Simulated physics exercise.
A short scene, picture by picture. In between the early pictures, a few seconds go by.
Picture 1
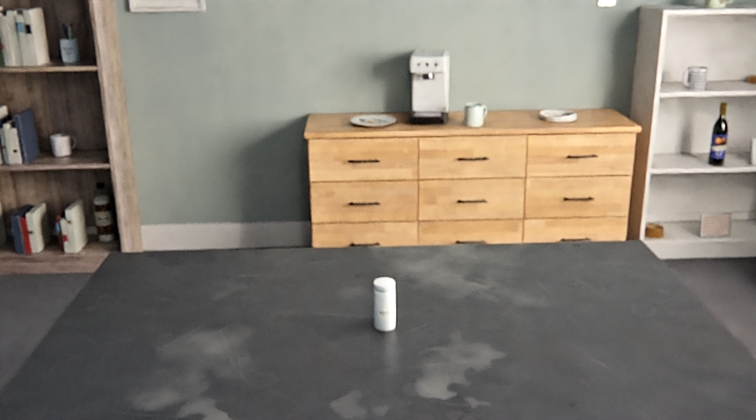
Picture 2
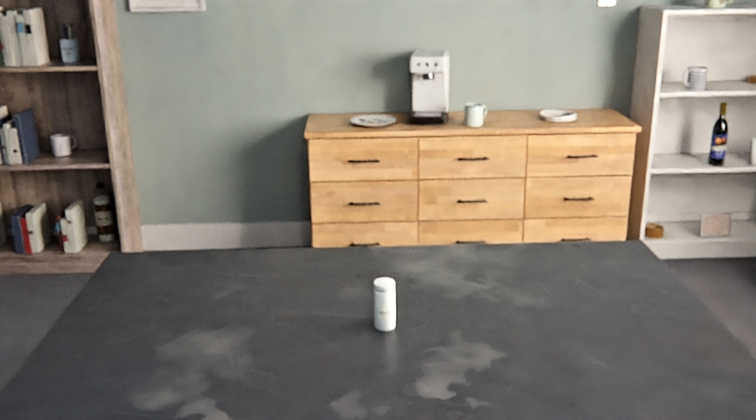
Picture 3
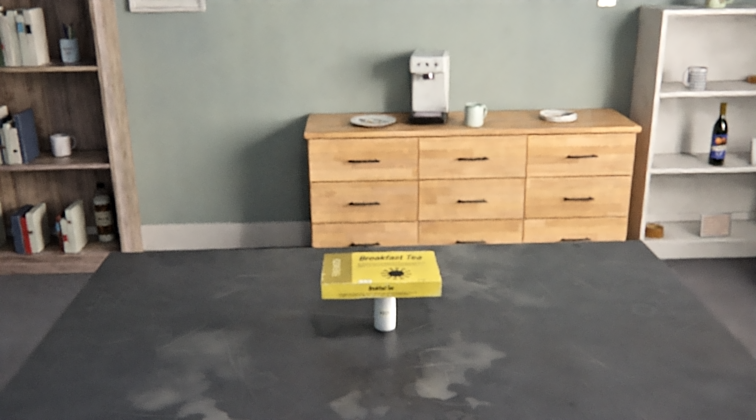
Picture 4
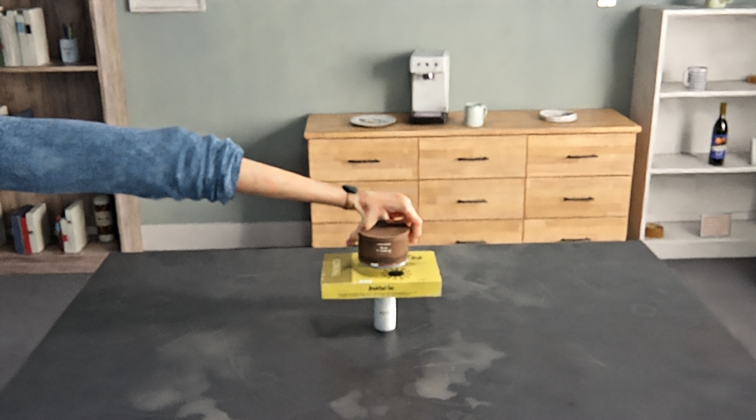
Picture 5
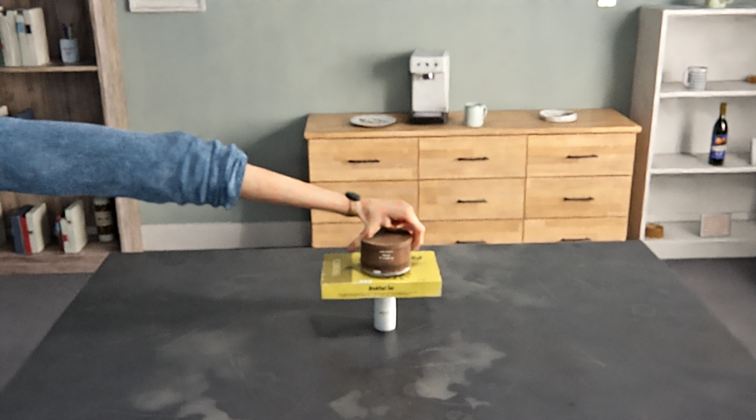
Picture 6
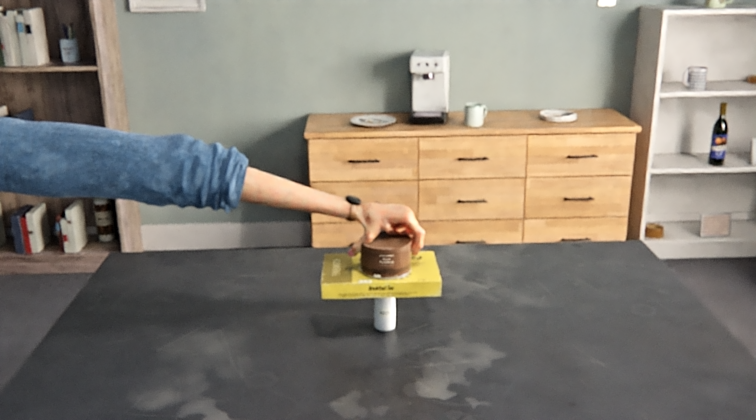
A hand lowers a brown tub onto a yellow tea box atop a white shaker.
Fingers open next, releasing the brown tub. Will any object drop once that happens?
No.
Then, 0.80 s later than the last frame, all is still.
Then, 1.70 s later than the last frame, brown tub resting near (386, 255).
When it is over, all 3 as before. End places, in pixels of the last picture, brown tub near (386, 255). The stack holds.
